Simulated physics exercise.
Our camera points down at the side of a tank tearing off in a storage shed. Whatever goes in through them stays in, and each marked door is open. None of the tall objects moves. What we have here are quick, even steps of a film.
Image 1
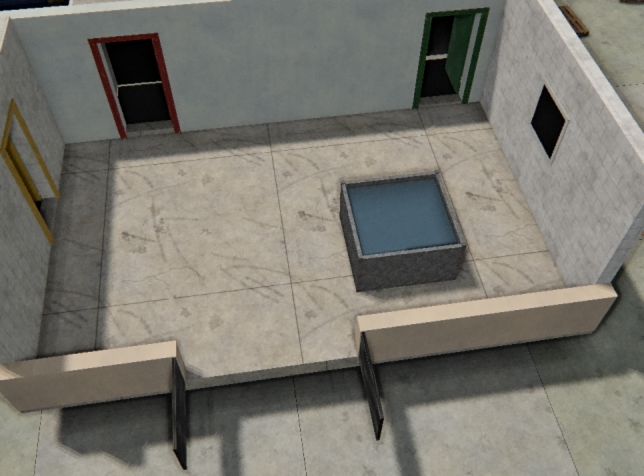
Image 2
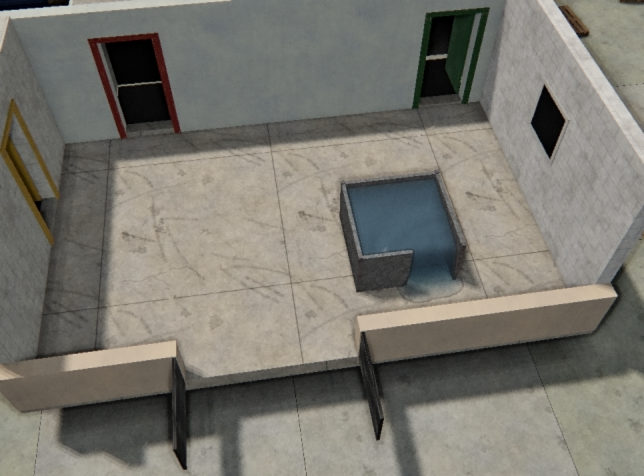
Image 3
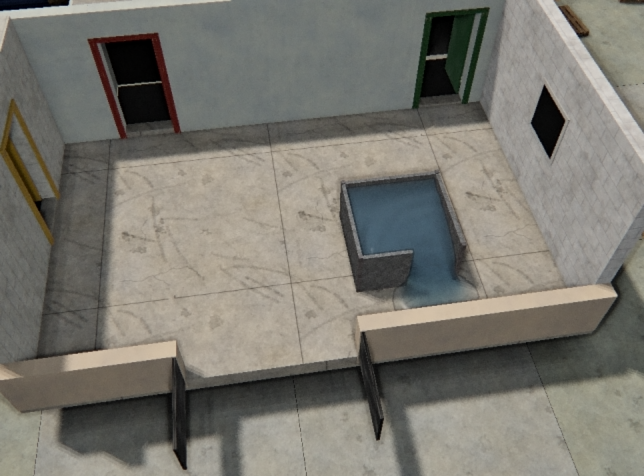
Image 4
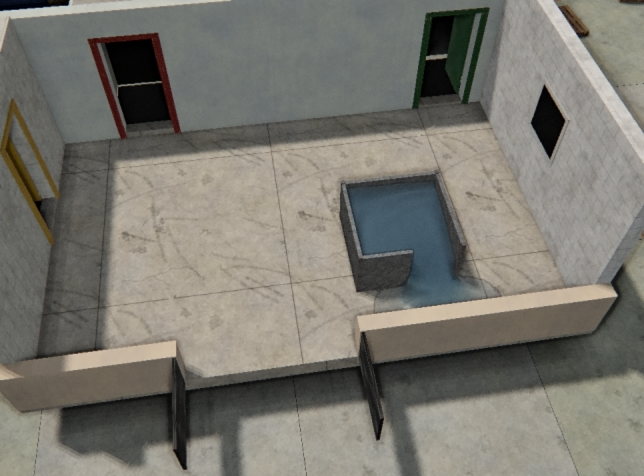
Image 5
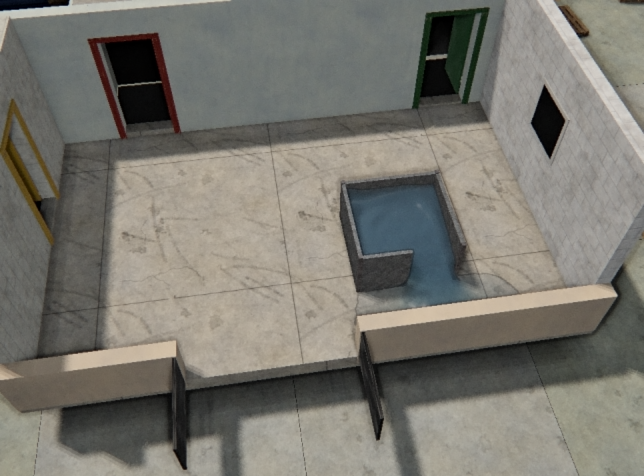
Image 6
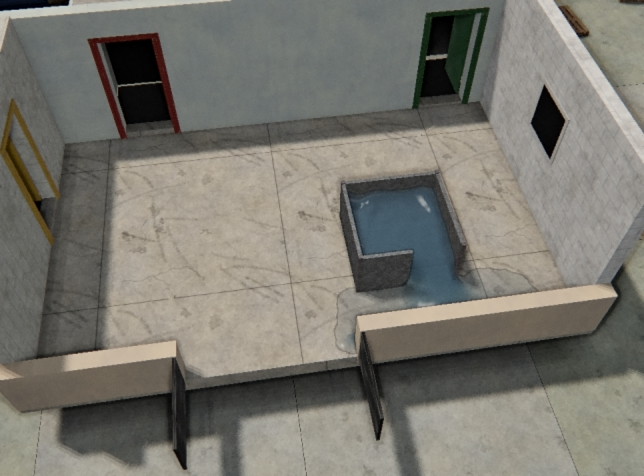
Storage shed with red, green and yellow doorways, a square tank's near side opening and water pouring out, spreading across the floor.
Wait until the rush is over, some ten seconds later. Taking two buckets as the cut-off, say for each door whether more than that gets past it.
In the end the green door will allow in an excess, the yellow door will allow in no excess, the red door will allow in no excess.
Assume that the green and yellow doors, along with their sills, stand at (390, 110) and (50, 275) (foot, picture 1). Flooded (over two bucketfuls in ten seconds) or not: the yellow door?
Taken on its own, the yellow door stays beneath the limit.
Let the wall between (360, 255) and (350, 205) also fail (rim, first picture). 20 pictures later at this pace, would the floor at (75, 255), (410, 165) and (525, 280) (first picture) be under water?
Soaked, untouched, untouched.
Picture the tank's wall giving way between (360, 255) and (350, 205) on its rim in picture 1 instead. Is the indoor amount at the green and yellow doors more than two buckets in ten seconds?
Well, the green door gets less, but the yellow door gets more.
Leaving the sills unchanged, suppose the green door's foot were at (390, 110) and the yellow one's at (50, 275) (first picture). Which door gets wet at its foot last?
The red door is last.
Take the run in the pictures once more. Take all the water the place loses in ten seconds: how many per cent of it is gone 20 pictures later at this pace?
I'd put it near 30 in a hundred.
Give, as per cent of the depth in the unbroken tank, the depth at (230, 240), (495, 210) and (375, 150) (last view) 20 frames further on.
Some 2, 8 and 2 in a hundred.
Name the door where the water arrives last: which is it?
The one in red.
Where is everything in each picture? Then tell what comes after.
In the first frame, still water in the tank at (400, 216).
In the second frame, water pours out at (431, 270) and has run to (459, 280).
In the third frame, water pours out at (431, 271) and has run to a hidden place.
In the fourth frame, water pours out at (431, 272) and has run to a hidden place.
In the fifth frame, the front is at a hidden place, out from the gap at (431, 271).
In the sixth frame, the front is at a hidden place, out from the gap at (431, 271).
A moment on, water covers 15 % of the floor; the green door not reached, the yellow door not reached, the red door not reached.
Next, water covers 35 % of the floor; the green door not reached, the yellow door not reached, the red door not reached.
Then, water covers 65 % of the floor; the green door over two buckets in, the yellow door not reached, the red door not reached.
Later, water covers 75 % of the floor; the green door far over two buckets in, the yellow door wet at the sill, nothing in, the red door not reached.
In the end, water covers 90 % of the floor; the green door far over two buckets in, the yellow door wet at the sill, nothing in, the red door wet at the sill, nothing in.
